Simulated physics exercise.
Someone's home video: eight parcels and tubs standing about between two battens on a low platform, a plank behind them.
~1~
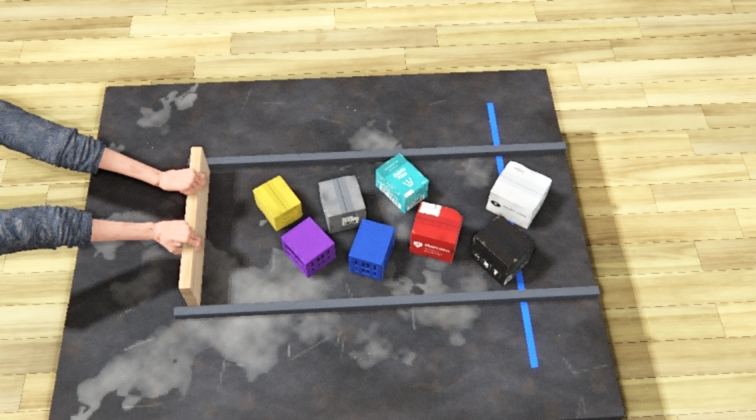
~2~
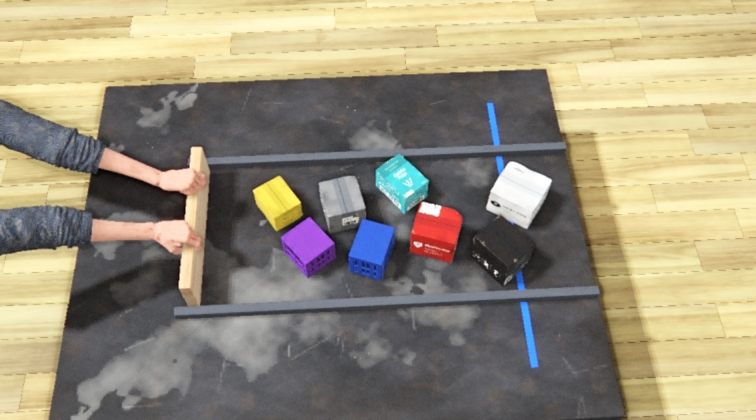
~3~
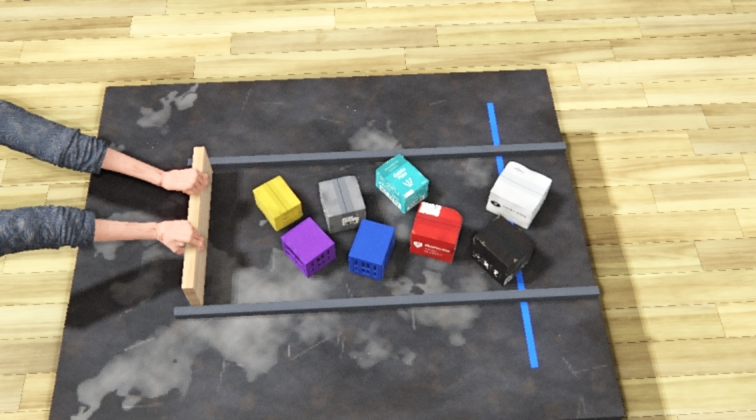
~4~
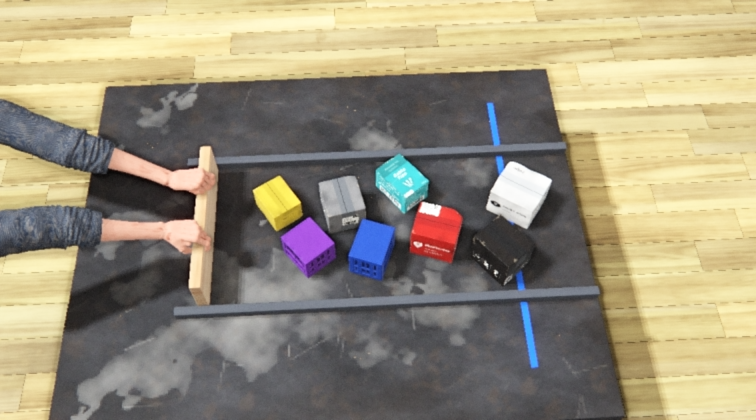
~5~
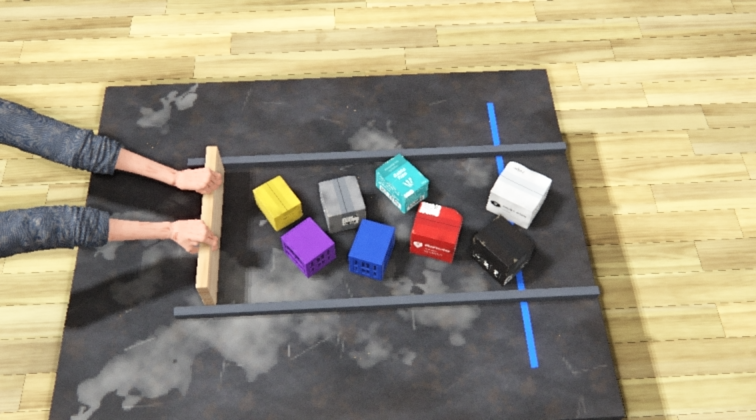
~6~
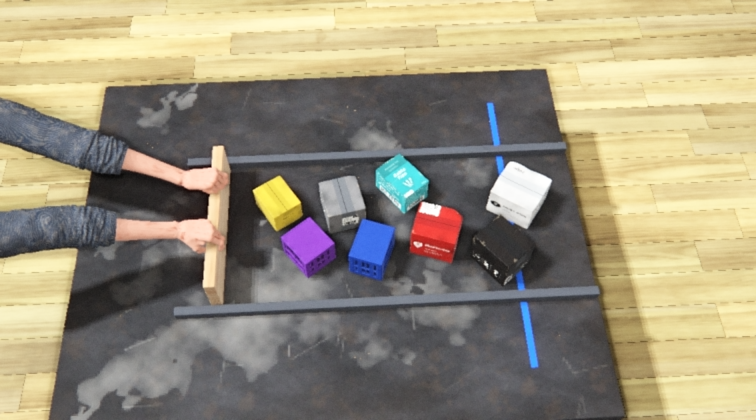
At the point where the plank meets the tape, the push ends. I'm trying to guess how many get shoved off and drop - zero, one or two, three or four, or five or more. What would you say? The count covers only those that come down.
Honestly, the ones lost over the side add up to three, maybe four.
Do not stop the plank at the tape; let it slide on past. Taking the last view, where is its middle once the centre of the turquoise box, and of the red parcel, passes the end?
Around (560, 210), then around (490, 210).
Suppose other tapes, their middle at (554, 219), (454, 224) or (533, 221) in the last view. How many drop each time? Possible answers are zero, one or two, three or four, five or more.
Going through the places as listed, I'd say five or more, then no fall at all, then 5 or more.
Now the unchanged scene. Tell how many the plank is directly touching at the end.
The number is 3.
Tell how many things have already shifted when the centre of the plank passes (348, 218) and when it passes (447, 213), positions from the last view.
At that stage 6; at the next, 8.
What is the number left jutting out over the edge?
The total here is 0.
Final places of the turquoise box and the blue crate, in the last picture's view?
In the last picture the turquoise box sits at (524, 160) while the blue crate sits at (571, 246).
Soon after, none off yet; white parcel at rest near (519, 195); black parcel at rest near (502, 250); red parcel moving near (438, 232).
In the end, the number that fall off is three or four; gone, red parcel, black parcel and white parcel.
